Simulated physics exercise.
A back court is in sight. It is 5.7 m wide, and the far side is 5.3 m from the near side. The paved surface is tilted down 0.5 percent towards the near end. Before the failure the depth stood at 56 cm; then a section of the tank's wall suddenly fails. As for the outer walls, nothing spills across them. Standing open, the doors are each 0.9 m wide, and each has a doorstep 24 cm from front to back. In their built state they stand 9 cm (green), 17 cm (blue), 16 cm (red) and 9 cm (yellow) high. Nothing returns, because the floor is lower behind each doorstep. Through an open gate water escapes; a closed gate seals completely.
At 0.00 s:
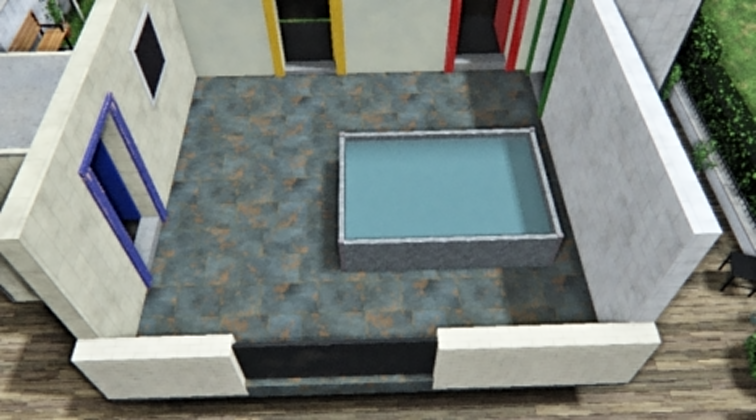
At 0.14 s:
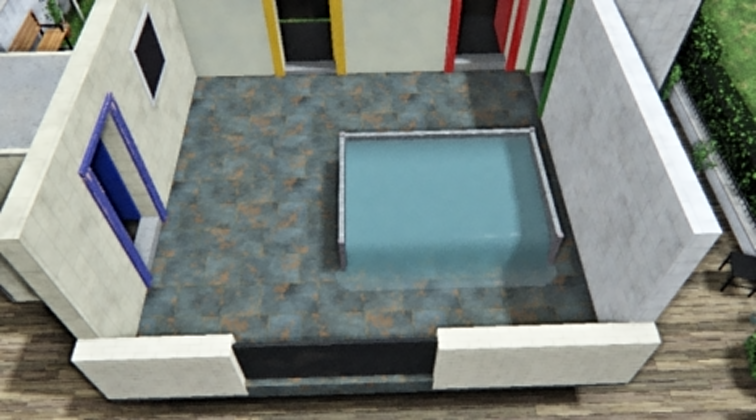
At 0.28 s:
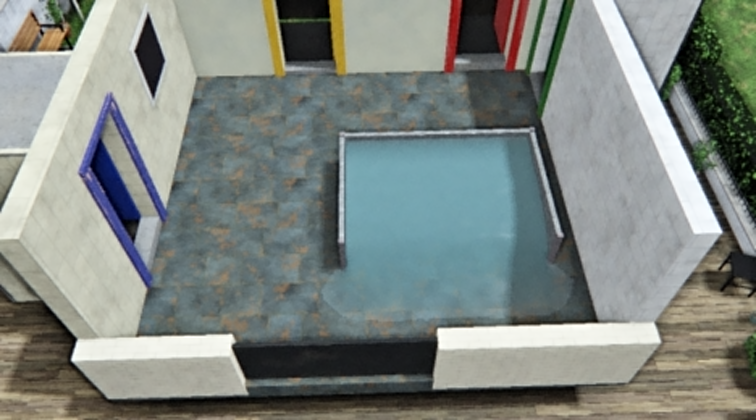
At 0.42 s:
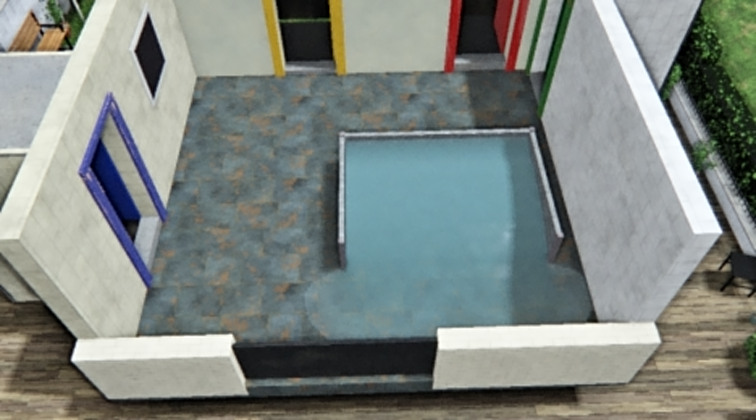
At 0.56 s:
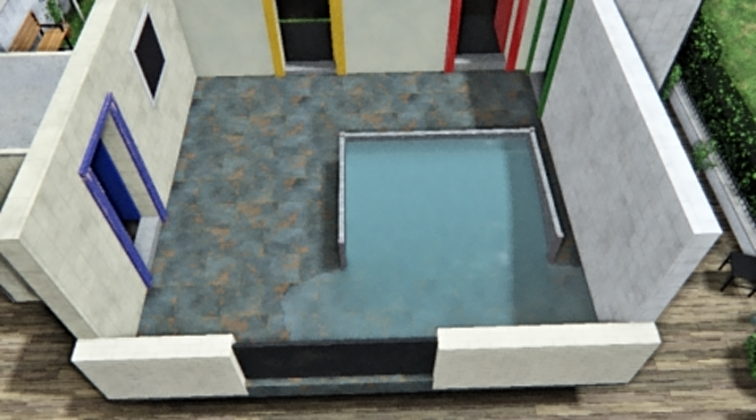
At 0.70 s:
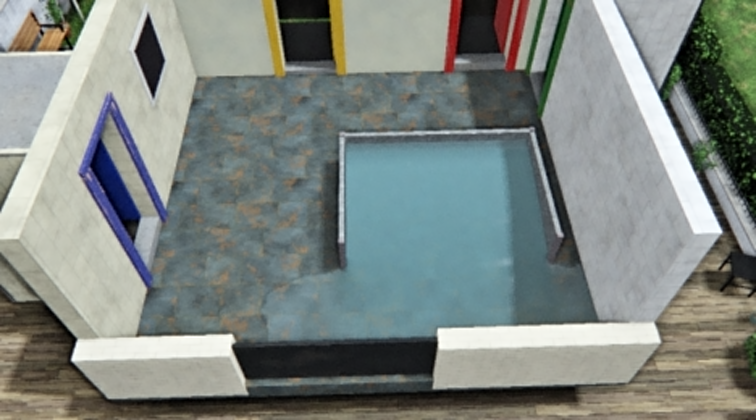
Water pours from a raised rectangular tank as its near side disappears, spreading across the mottled floor of a walled court towards the low front wall, then creeping left along it, while the blue, yellow and red doorways stay dry.
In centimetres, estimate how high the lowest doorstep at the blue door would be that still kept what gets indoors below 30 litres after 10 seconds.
It comes to roughly 11 cm.
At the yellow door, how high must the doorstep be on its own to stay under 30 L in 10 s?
Yellow - roughly 6.5 cm.
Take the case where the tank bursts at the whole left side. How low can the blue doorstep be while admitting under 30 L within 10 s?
Then something near 25 cm.
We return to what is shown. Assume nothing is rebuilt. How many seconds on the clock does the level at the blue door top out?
Peak time: About 3.2 s.
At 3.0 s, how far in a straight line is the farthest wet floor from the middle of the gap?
4.4 m.
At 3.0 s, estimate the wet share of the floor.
Close to 50 per cent of it is wet.
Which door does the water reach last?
Yellow.
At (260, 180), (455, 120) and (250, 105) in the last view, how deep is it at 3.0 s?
In that order: 0, 0 and 0 cm.
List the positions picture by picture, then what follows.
In the first picture, the tank at (443, 186) is whole and still, 56 cm deep; the blue door at (132, 203) is dry.
In the second picture, the front is at (348, 285), 0.3 m from the gap at (447, 258); 0.5 m2 of floor is wet, 56 cm left at the back.
In the third picture, the gap is at (447, 259), the front 0.7 m out at (353, 313); the back of the tank holds 56 cm.
In the fourth picture, the gap is at (447, 259), the front 1.2 m out at a hidden place; the back of the tank holds 55 cm.
In the fifth picture, the front is at a hidden place, 1.4 m from the gap at (447, 259); 4.4 m2 of floor is wet, 49 cm left at the back.
In the sixth picture, water pours out at (447, 260) and has run 1.5 m, to a hidden place; about 12 cm deep outside, 47 cm at the back; 2.2 m in a straight line remain to the blue door at (132, 203).
After 1.4 s water covers 20 % of the floor, deepest (50 cm) near (599, 356); it has not reached the blue door.
After 3.0 s water covers 50 % of the floor, deepest (31 cm) near (160, 369); 18 cm at the blue door, 0 litres in over its 17 cm doorstep.
After 10.0 s water covers 100 % of the floor, deepest (18 cm) near (524, 78); 8 cm at the blue door, 3 litres in over its 17 cm doorstep.
At the blue door as built, the water arrived by 2.3 s and peaked near 19 cm at 3.2 s.
With a doorstep of 9 cm, 55 litres would have come in within the 10 s; with 14 cm, 12 litres. So under 30 litres takes about 11 cm.
